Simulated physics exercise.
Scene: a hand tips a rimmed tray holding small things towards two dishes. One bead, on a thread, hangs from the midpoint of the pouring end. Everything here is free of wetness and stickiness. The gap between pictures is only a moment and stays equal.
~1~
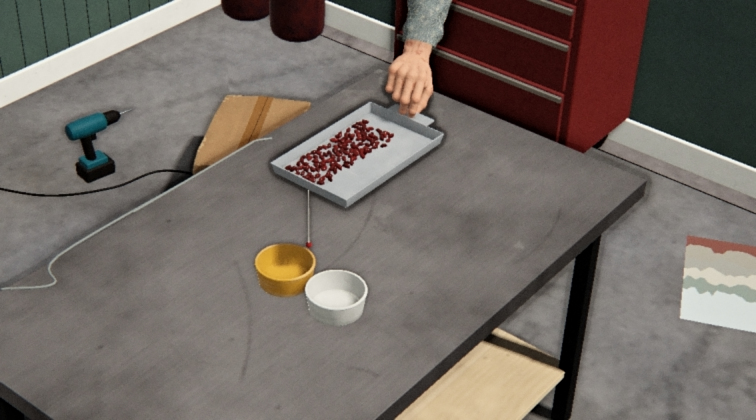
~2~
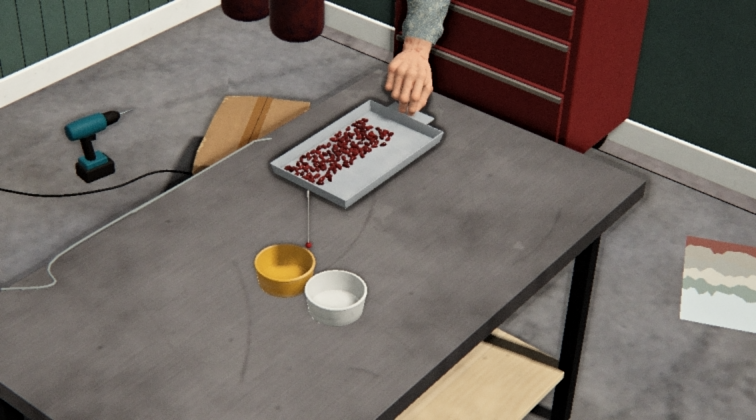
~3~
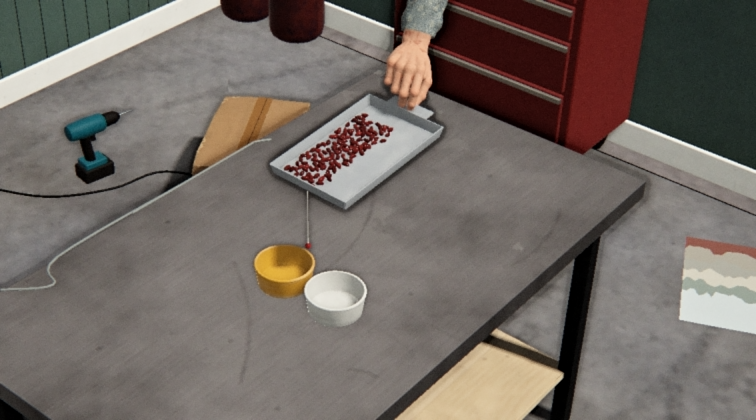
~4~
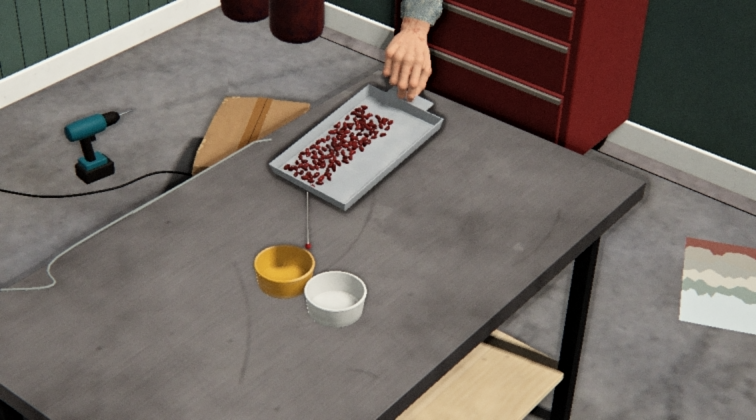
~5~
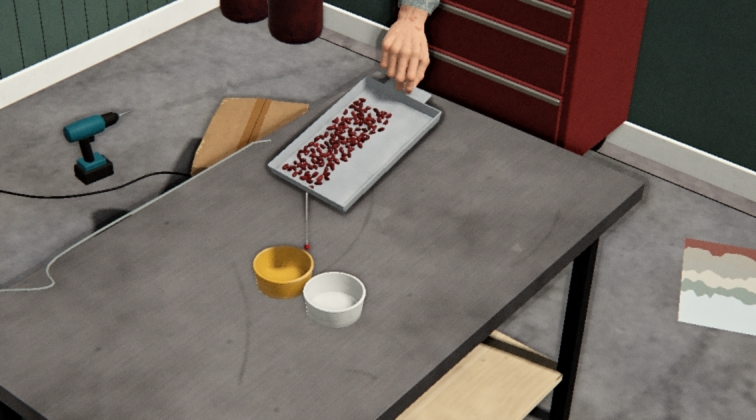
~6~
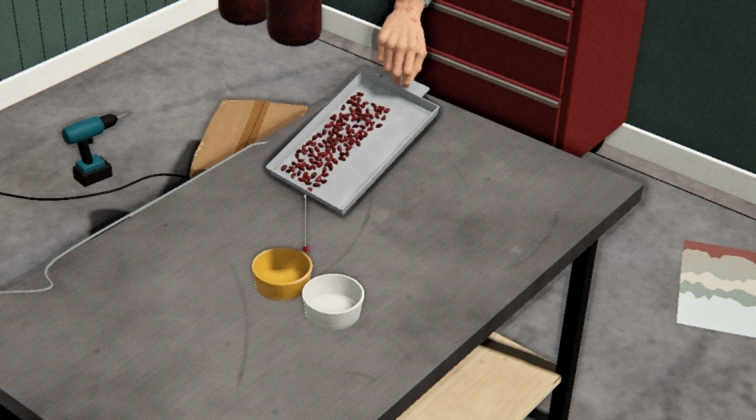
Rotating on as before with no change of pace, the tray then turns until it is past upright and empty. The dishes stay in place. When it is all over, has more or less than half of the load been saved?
More than half.
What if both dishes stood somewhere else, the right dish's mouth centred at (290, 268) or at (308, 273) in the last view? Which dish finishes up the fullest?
In turn: The right dish; right.
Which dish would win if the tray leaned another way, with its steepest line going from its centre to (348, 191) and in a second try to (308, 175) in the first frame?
The first try favours the right of the two, the second the left of the two.
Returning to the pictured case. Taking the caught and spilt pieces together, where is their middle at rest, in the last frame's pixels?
Near pixel (306, 297).
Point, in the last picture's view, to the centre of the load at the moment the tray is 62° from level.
Around (318, 172).
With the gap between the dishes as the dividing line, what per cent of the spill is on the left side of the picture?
About 60 %.
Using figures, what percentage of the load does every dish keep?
Left about 40, right about 40 in a hundred.
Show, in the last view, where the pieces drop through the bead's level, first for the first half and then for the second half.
Around (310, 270) at first; around (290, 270) after that.
Just after the last frame, tray tipped steeply; almost all on the tray; just a few in the air.
A moment on, tray tipped right over; almost all on the tray; about a tenth in the right dish; just a few in the left dish; just a few outside both; just a few in the air.
Further on, tray tipped past a quarter turn; roughly half in the right dish; roughly a third in the left dish; roughly a quarter outside both.
When it is over, tray tipped past a quarter turn; roughly half in the right dish; roughly a third in the left dish; roughly a quarter outside both.
